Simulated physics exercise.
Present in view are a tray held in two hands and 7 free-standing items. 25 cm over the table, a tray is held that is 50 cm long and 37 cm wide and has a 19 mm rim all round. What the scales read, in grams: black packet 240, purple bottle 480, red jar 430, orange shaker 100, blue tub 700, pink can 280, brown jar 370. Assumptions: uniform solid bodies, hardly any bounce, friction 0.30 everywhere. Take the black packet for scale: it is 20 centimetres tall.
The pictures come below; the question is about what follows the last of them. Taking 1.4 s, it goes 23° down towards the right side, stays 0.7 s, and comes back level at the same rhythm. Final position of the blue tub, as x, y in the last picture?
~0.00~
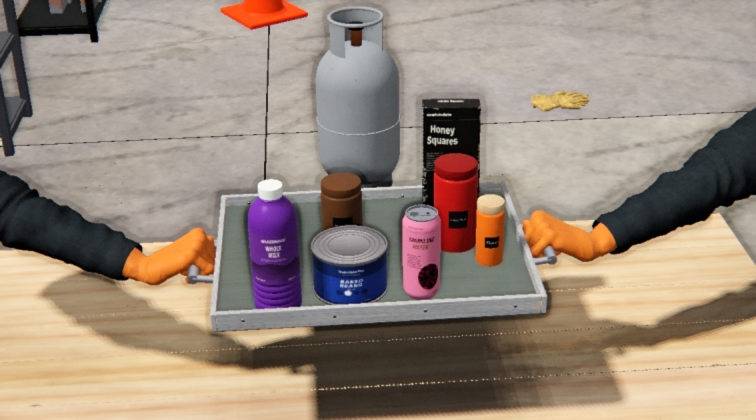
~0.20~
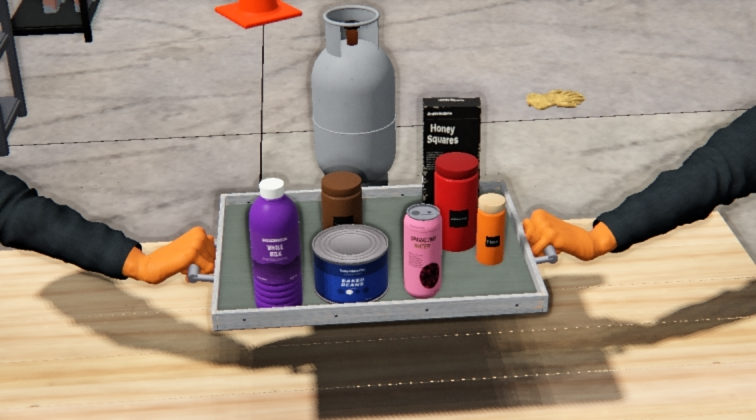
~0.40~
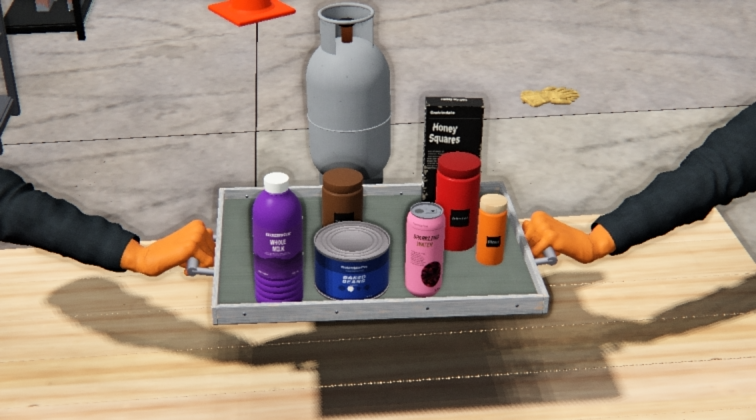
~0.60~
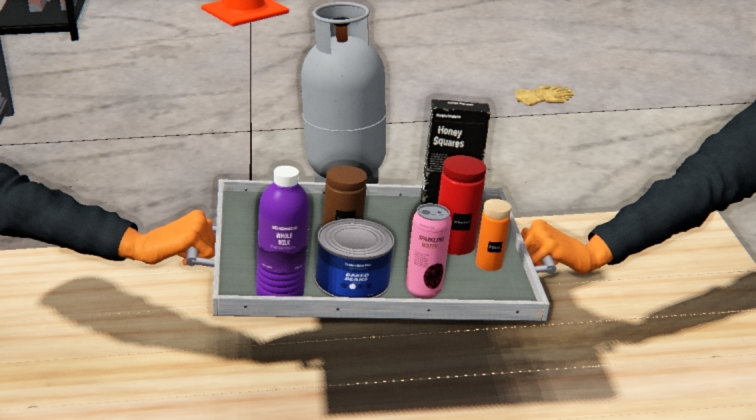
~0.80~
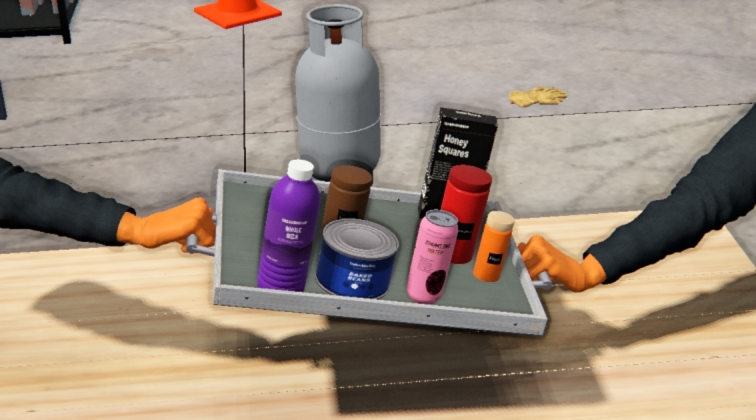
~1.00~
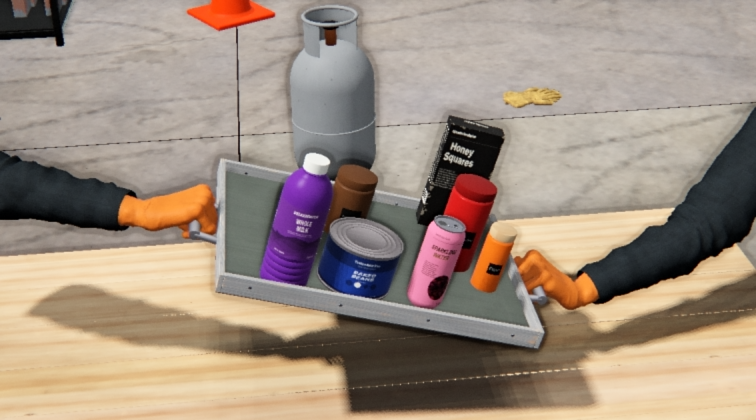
Roughly (491, 239) in the last picture.
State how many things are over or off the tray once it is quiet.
I make it 4.
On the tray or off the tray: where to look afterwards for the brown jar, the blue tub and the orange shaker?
At the end the brown jar remains on its base, the blue tub remains on its base and the orange shaker leaves its base.
By 1.50 s, tray tilted 23°, right edge down; blue tub 8 cm from its spot near (411, 271); orange shaker rocked 14° off its seat; red jar rocked 5° off its seat.
By 1.90 s, tray tilted 23°, right edge down; red jar and orange shaker now off the tray; blue tub 20 cm from its spot near (472, 278); purple bottle rocked 46° off its seat.
By 2.20 s, tray tilted 23°, right edge down; purple bottle and pink can now off the tray; blue tub 24 cm from its spot near (490, 279); brown jar rocked 12° off its seat.
By 3.00 s, tray tilted 8°, right edge down; blue tub 24 cm from its spot near (493, 254); brown jar 26 cm from its spot; black packet 5 cm from its spot.
When it is over (4.1 s), off the tray, purple bottle, red jar, orange shaker and pink can; not toppled but over 5 cm from the start, blue tub and brown jar; the last one within 5 cm of the start. In the last view, blue tub near (491, 239).
